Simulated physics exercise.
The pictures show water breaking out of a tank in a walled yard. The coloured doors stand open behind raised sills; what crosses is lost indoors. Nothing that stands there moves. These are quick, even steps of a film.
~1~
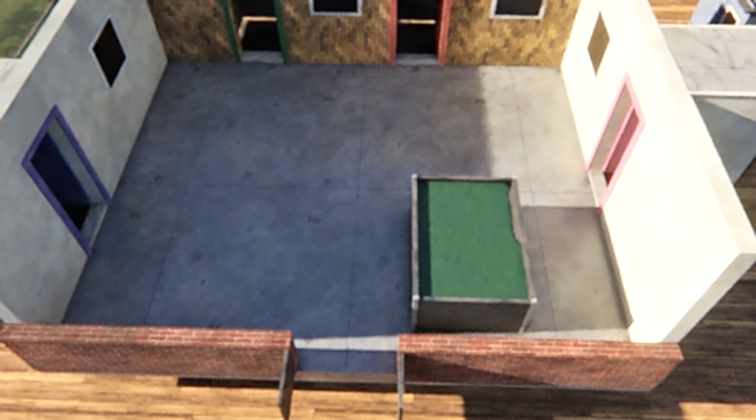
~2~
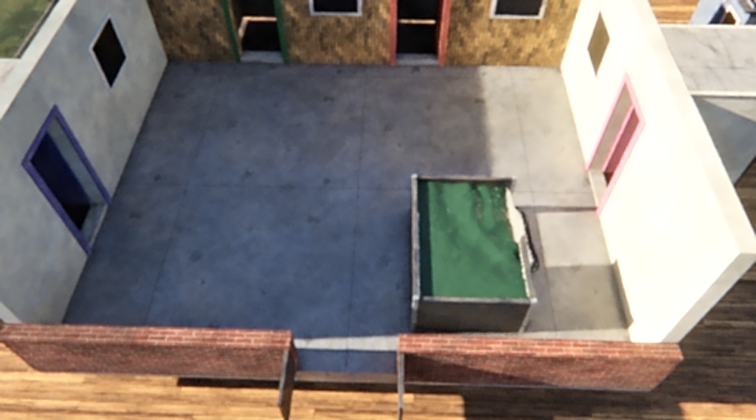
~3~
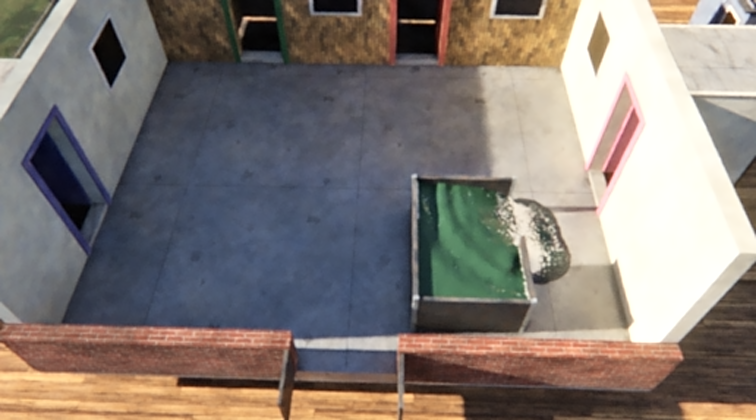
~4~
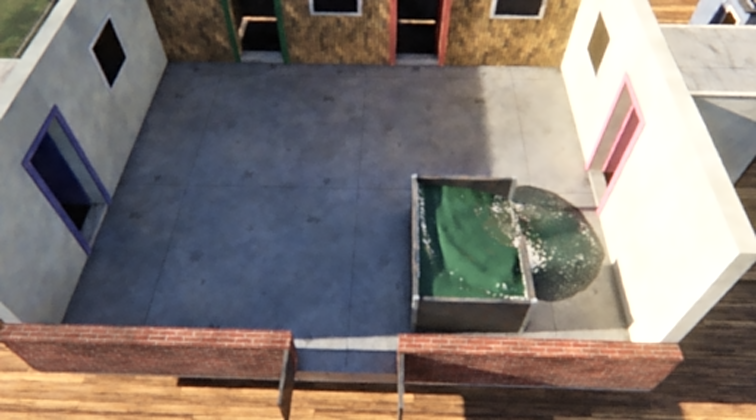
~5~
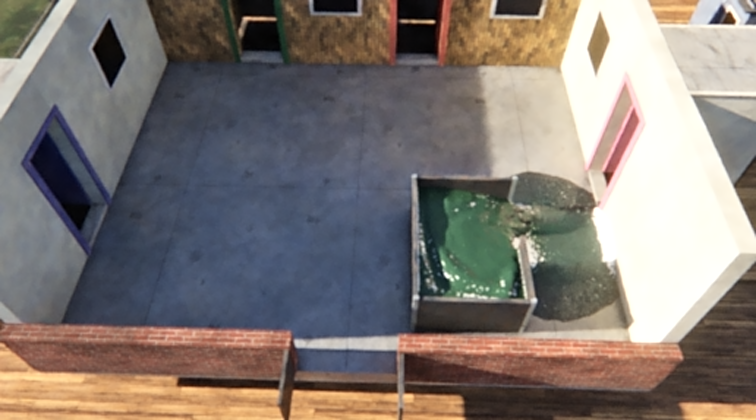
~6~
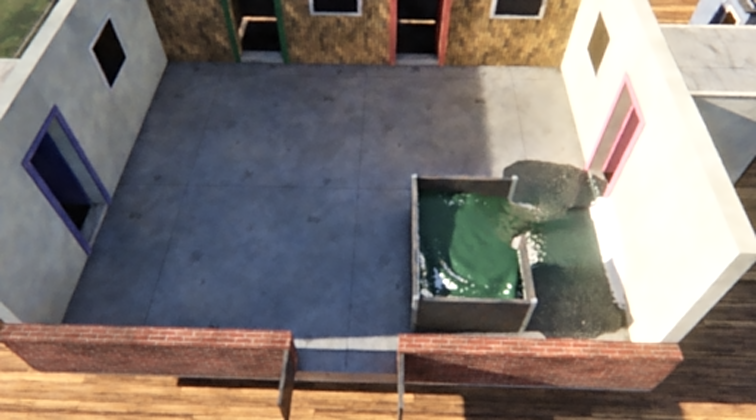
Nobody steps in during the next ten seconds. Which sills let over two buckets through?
In the end: The green door stays under that; the blue door stays under that; the pink door takes more than that; the red door stays under that.
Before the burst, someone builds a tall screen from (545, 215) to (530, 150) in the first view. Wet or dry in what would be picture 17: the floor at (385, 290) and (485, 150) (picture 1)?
As listed: Clear, wet.
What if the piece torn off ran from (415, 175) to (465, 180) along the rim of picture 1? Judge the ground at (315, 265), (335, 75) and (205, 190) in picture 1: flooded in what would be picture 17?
In that order: Dry, wet, clear.
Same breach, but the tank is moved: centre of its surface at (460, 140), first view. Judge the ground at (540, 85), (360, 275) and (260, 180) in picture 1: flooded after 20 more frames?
In that order: Covered, no water, free of water.
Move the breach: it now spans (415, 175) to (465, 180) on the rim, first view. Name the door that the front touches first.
That is the one in red.
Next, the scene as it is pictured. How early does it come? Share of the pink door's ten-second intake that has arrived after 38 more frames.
Close to 90 %.
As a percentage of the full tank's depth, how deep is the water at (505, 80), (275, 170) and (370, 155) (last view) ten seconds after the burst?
In that order: 6, 2 and 2 per cent.
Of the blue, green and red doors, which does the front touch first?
The door marked red.
A moment on, water covers 10 % of the floor; the green door not reached, the blue door not reached, the pink door far over two buckets in, the red door not reached.
Next, water covers 20 % of the floor; the green door not reached, the blue door not reached, the pink door far over two buckets in, the red door not reached.
Then, water covers 30 % of the floor; the green door not reached, the blue door not reached, the pink door far over two buckets in, the red door wet at the sill, nothing in.
Later, water covers 60 % of the floor; the green door wet at the sill, nothing in, the blue door wet at the sill, nothing in, the pink door far over two buckets in, the red door wet at the sill, nothing in.
In the end, water covers 85 % of the floor; the green door wet at the sill, nothing in, the blue door wet at the sill, nothing in, the pink door far over two buckets in, the red door wet at the sill, nothing in.
